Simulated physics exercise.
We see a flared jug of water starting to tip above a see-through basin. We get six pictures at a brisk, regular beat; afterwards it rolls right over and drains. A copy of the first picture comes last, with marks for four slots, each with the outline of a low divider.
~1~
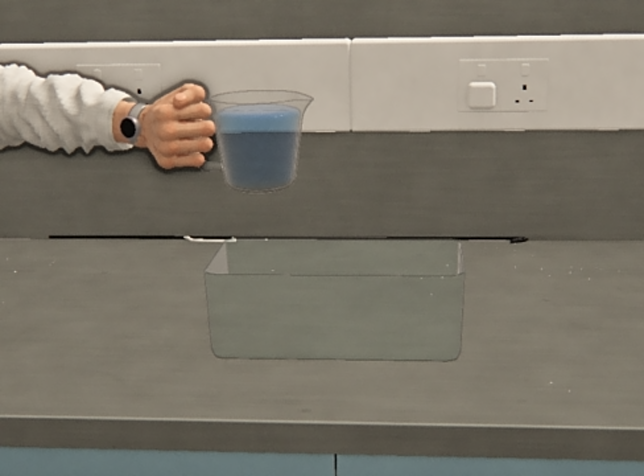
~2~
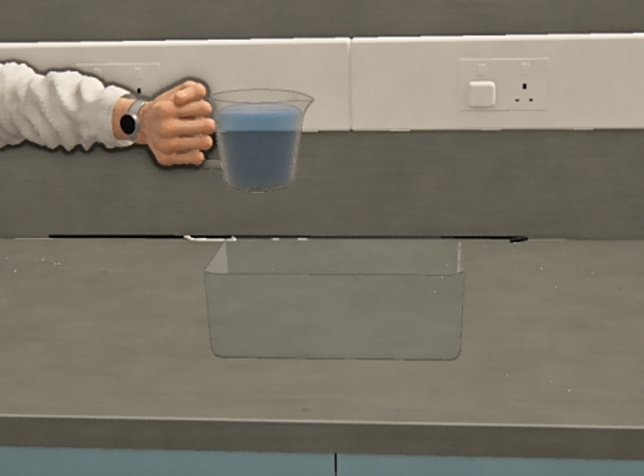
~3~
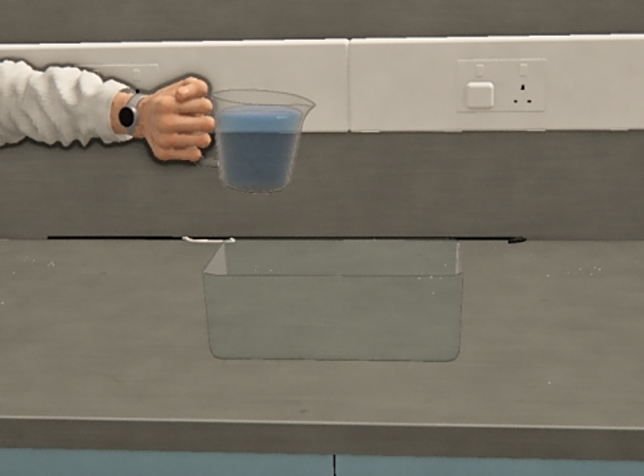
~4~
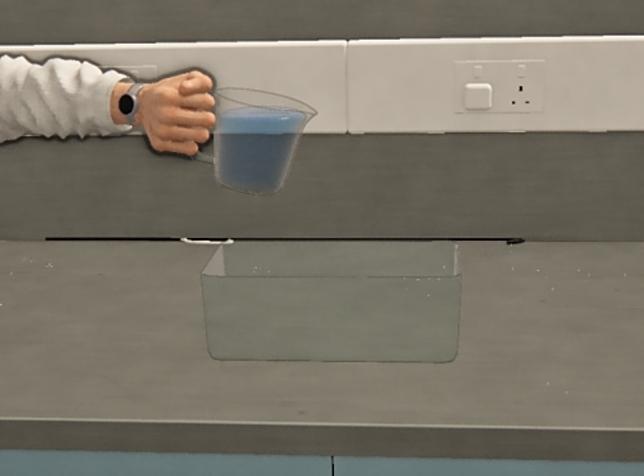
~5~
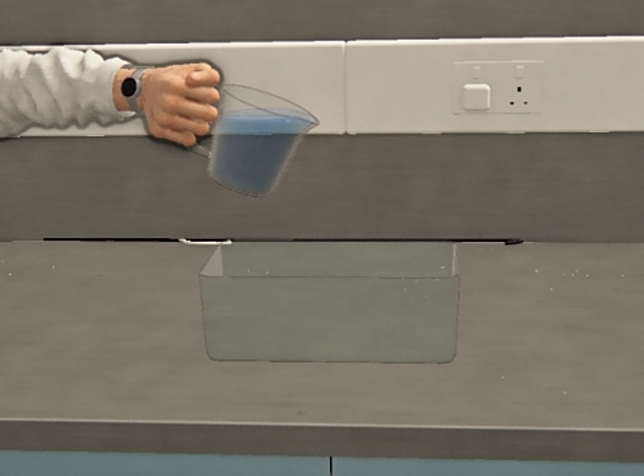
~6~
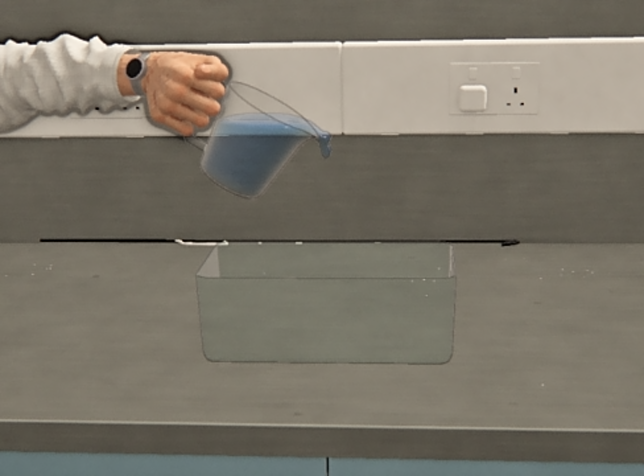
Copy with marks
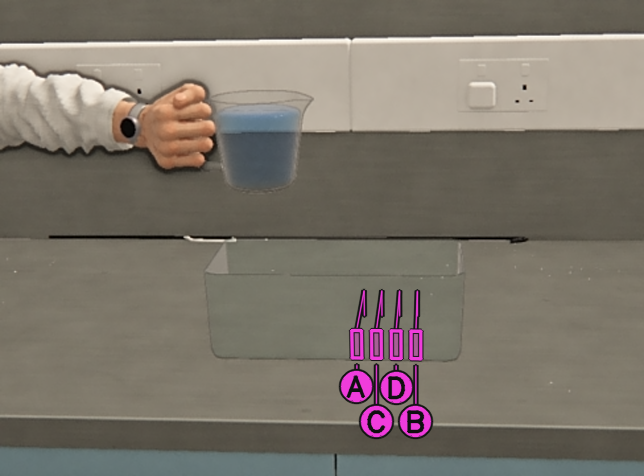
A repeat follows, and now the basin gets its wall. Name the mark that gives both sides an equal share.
C works best here.
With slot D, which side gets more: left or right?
The left side.
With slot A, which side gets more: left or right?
The right one.
On the marked copy, A at (356, 364); B at (415, 365); C at (376, 365); D at (396, 365).
Choosing A, about 18 % ends left of the wall and 81 % right of it.
Choosing B, about 92 % ends left of the wall and 6 % right of it.
Choosing C, about 44 % ends left of the wall and 55 % right of it.
Choosing D, about 82 % ends left of the wall and 16 % right of it.
